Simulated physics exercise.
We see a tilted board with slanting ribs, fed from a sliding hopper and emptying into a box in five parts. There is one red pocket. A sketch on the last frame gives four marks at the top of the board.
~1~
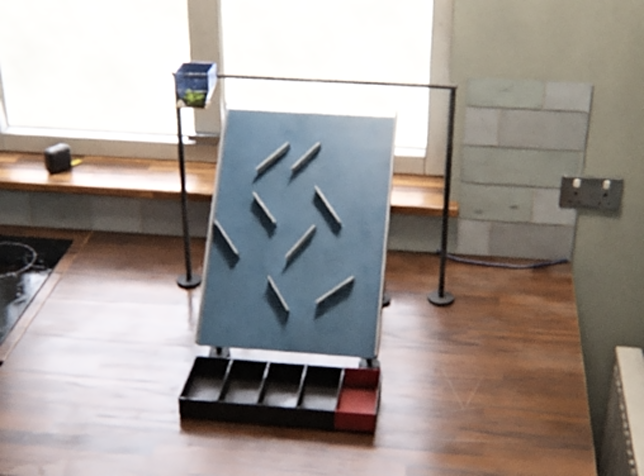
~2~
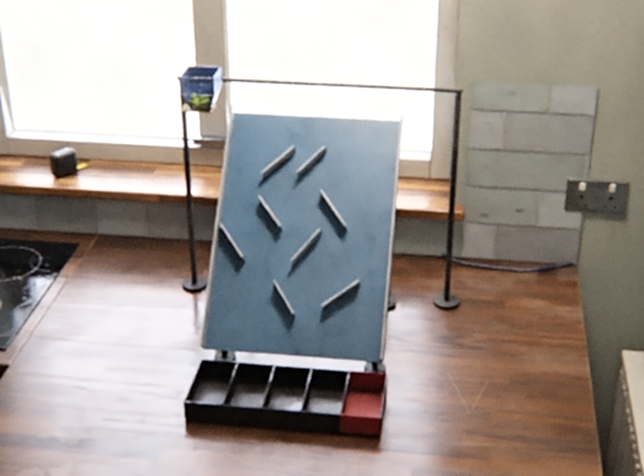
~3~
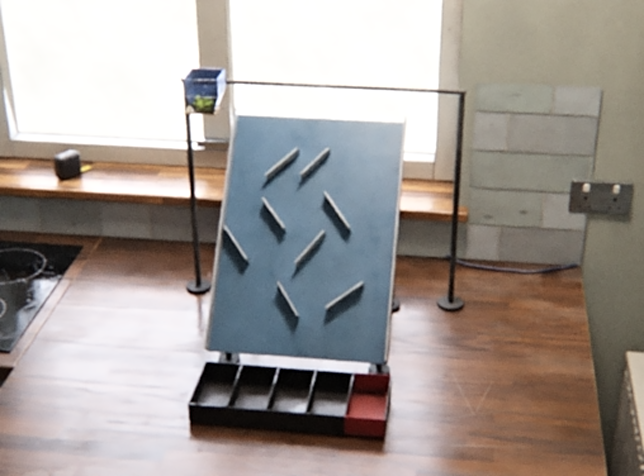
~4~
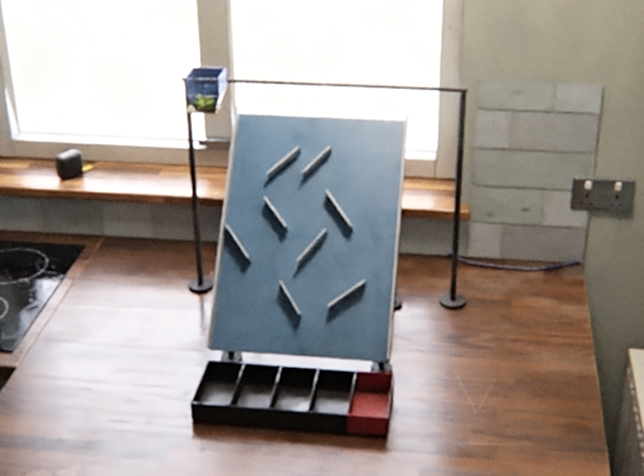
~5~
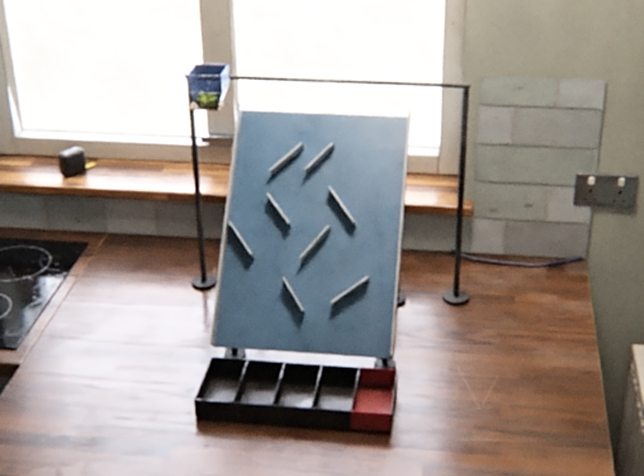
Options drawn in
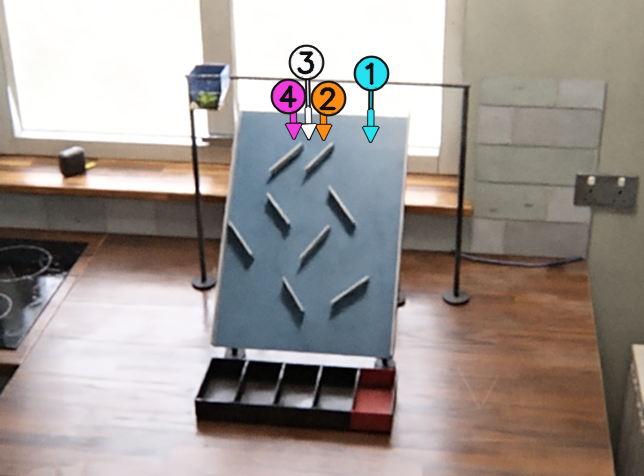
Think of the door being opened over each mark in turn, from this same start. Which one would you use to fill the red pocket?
Use mark 1.
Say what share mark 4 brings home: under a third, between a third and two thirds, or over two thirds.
It is under a third.
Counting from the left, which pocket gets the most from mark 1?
The fifth from the left.
On the marked copy, mark 1 meets the board at (370, 136); mark 2 meets the board at (323, 134); mark 3 meets the board at (308, 133); mark 4 meets the board at (293, 133).
Choosing 1, close to half in the red pocket, close to a quarter in other pockets, close to a third outside the box.
Choosing 2, a small share in the red pocket, all but a few in other pockets.
Choosing 3, none at all in the red pocket, all but a few in other pockets, a small share outside the box.
Choosing 4, none at all in the red pocket, the bulk in other pockets, a small share outside the box.
